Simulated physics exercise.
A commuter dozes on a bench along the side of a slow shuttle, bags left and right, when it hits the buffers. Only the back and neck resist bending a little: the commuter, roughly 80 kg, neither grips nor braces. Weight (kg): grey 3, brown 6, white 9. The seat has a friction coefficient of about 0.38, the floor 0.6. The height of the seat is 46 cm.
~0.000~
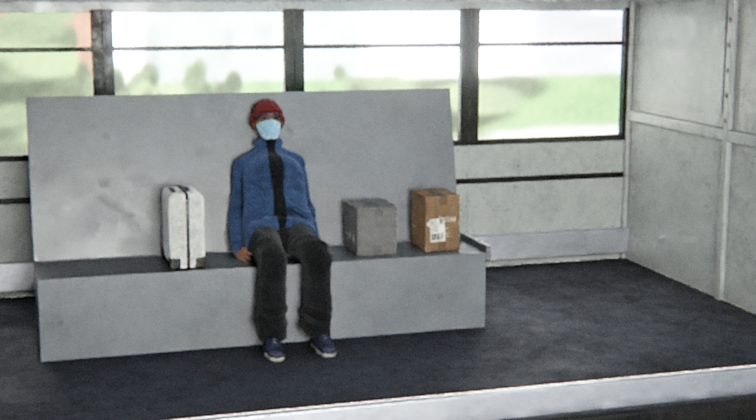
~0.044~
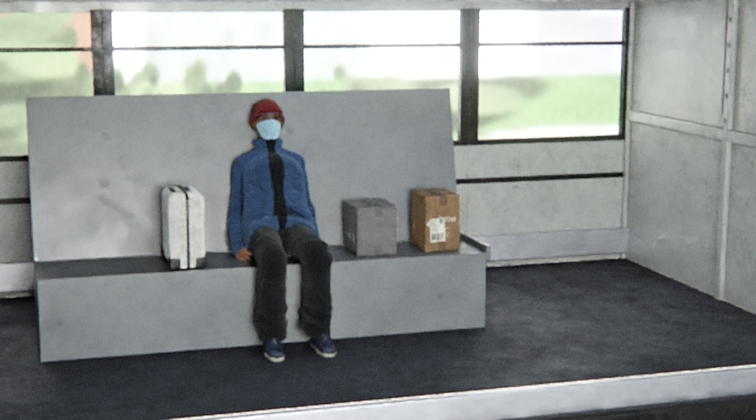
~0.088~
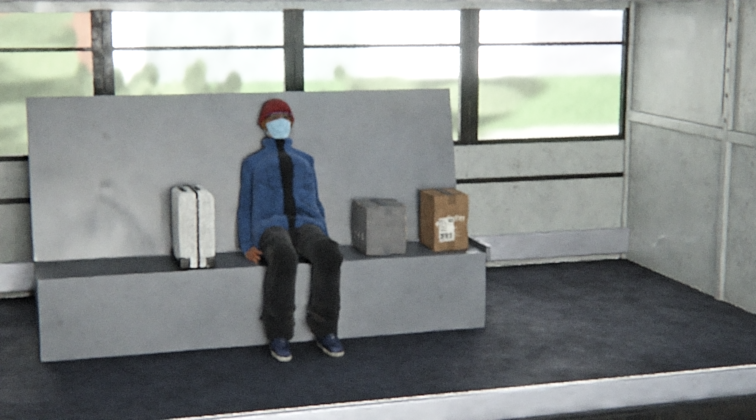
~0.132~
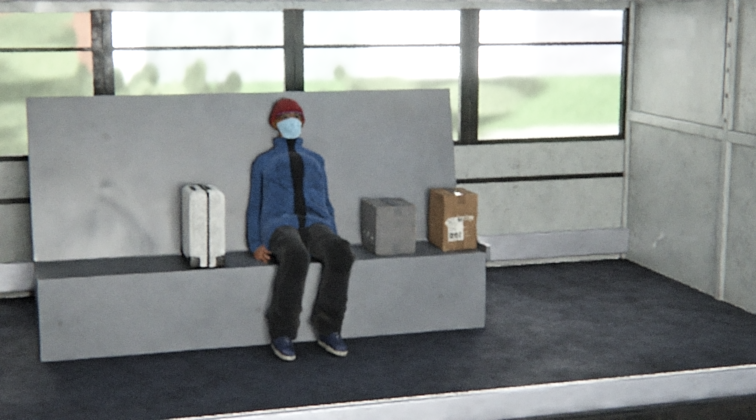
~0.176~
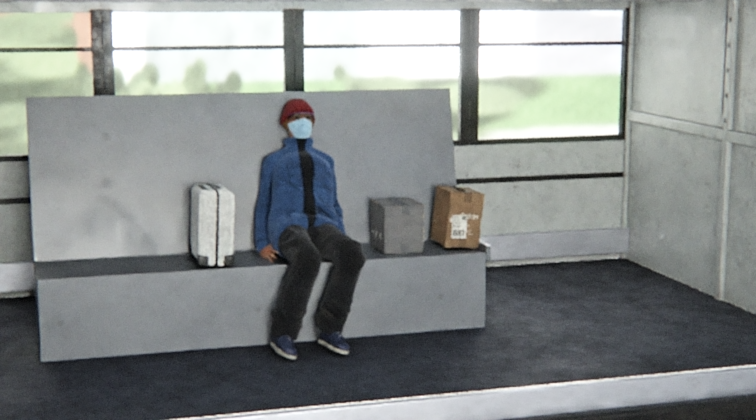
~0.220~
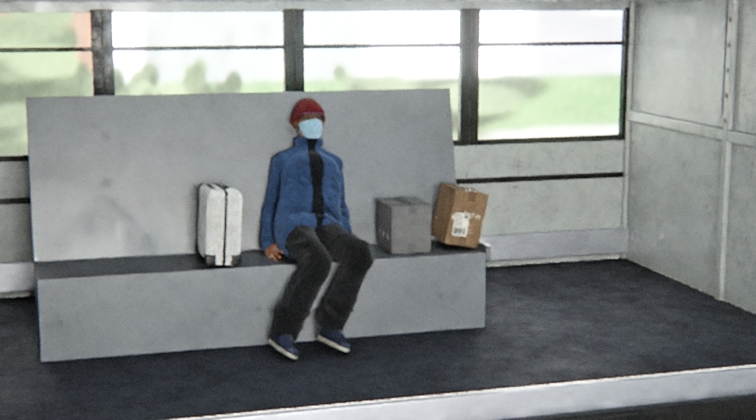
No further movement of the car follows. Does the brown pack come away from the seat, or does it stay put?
The brown pack stays put.
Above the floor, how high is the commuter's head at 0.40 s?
About 120 cm above the floor.
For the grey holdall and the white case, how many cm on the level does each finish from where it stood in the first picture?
Lab note: Grey holdall close to 30, white case close to 30.
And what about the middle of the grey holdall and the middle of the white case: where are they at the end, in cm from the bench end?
The grey holdall ends 40 cm short and the white case ends 150 cm short.
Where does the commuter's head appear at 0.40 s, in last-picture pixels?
I'd put it around pixel (353, 128).
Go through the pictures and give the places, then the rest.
The first frame shows brown pack (435, 220), white case (183, 227).
The second frame shows brown pack (435, 220), white case (183, 227).
The third frame shows brown pack (444, 219), white case (193, 226).
The fourth frame shows brown pack (453, 219), white case (203, 225).
The fifth frame shows brown pack (457, 217), white case (211, 224).
The sixth frame shows brown pack (459, 215), white case (219, 224). Everything loose set off at about 1.6 m/s.
After 0.40 s the brown pack is 7 cm short of the bench end, tilted 15°, near (462, 214) in the last picture's view; the white case 146 cm short of the bench end, tilted 5°.
After 0.65 s the brown pack is 11 cm short of the bench end, tilted 0°, near (455, 218) in the last picture's view; the white case 149 cm short of the bench end, tilted 0°.
After 1.05 s the brown pack is 11 cm short of the bench end, tilted 0°, near (455, 219) in the last picture's view.
Final state at 2.5 s, grey holdall stays on; brown pack stays on; white case stays on; commuter's hips keep to the seat.
